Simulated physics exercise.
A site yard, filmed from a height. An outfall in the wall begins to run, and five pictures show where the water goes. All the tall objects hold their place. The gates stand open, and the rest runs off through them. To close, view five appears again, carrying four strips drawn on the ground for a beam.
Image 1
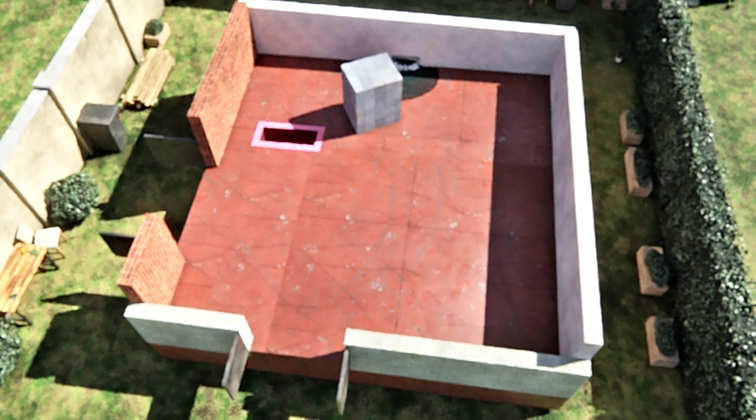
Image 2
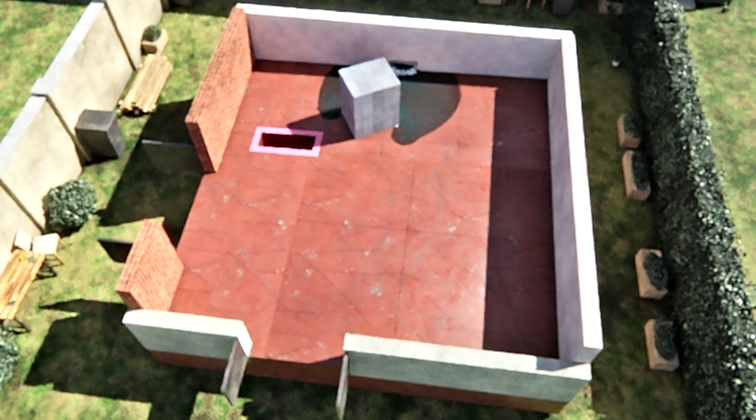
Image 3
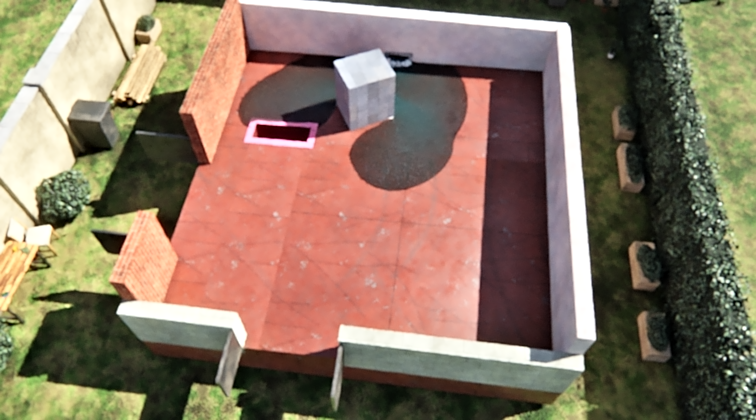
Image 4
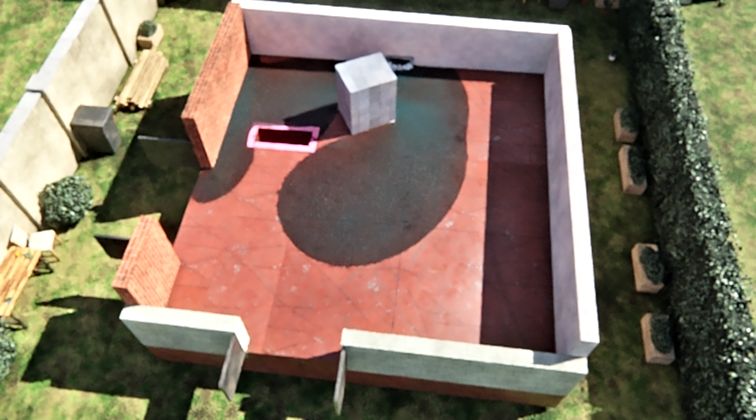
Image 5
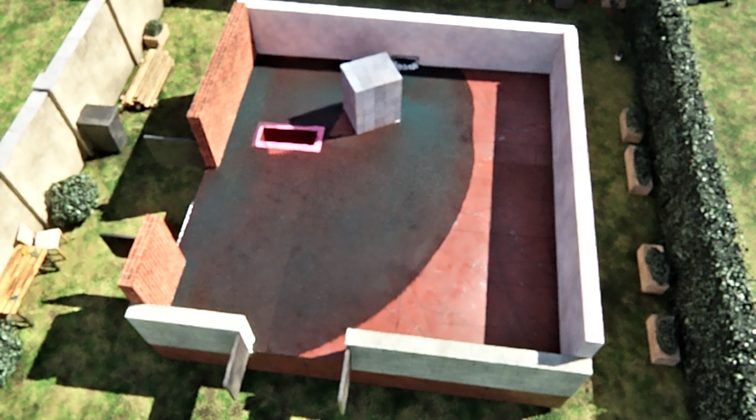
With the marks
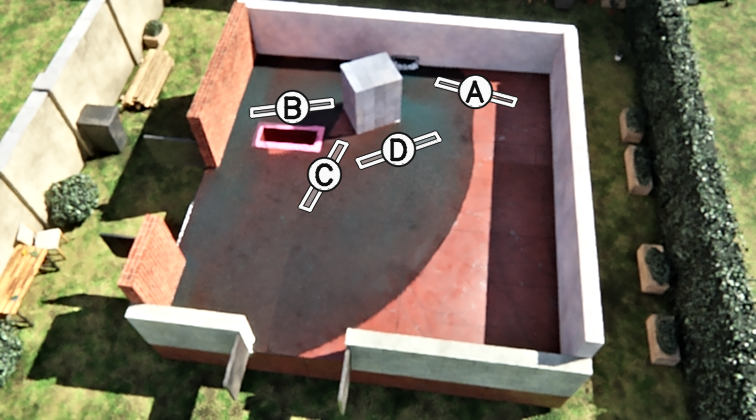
Dark water spread out from around the grey block near the back wall of a red-floored yard, reached the pink-edged drain, then swept forward and left across most of the floor toward the front opening.
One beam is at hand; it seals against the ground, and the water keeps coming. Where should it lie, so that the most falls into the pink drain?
The answer is position D.
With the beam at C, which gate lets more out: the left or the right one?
More leaves on the left.
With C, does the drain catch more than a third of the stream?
No, it does not.
On the marked copy, A from (437, 81) to (514, 102); B from (251, 112) to (332, 103); C from (305, 208) to (342, 142); D from (359, 163) to (437, 136).
If A is chosen, about 17 % of the stream runs into the pink drain, about 82 % out by the gates.
If B is chosen, about 15 % of the stream runs into the pink drain, about 84 % out by the gates.
If C is chosen, about 18 % of the stream runs into the pink drain, about 82 % out by the gates.
If D is chosen, about 26 % of the stream runs into the pink drain, about 74 % out by the gates.
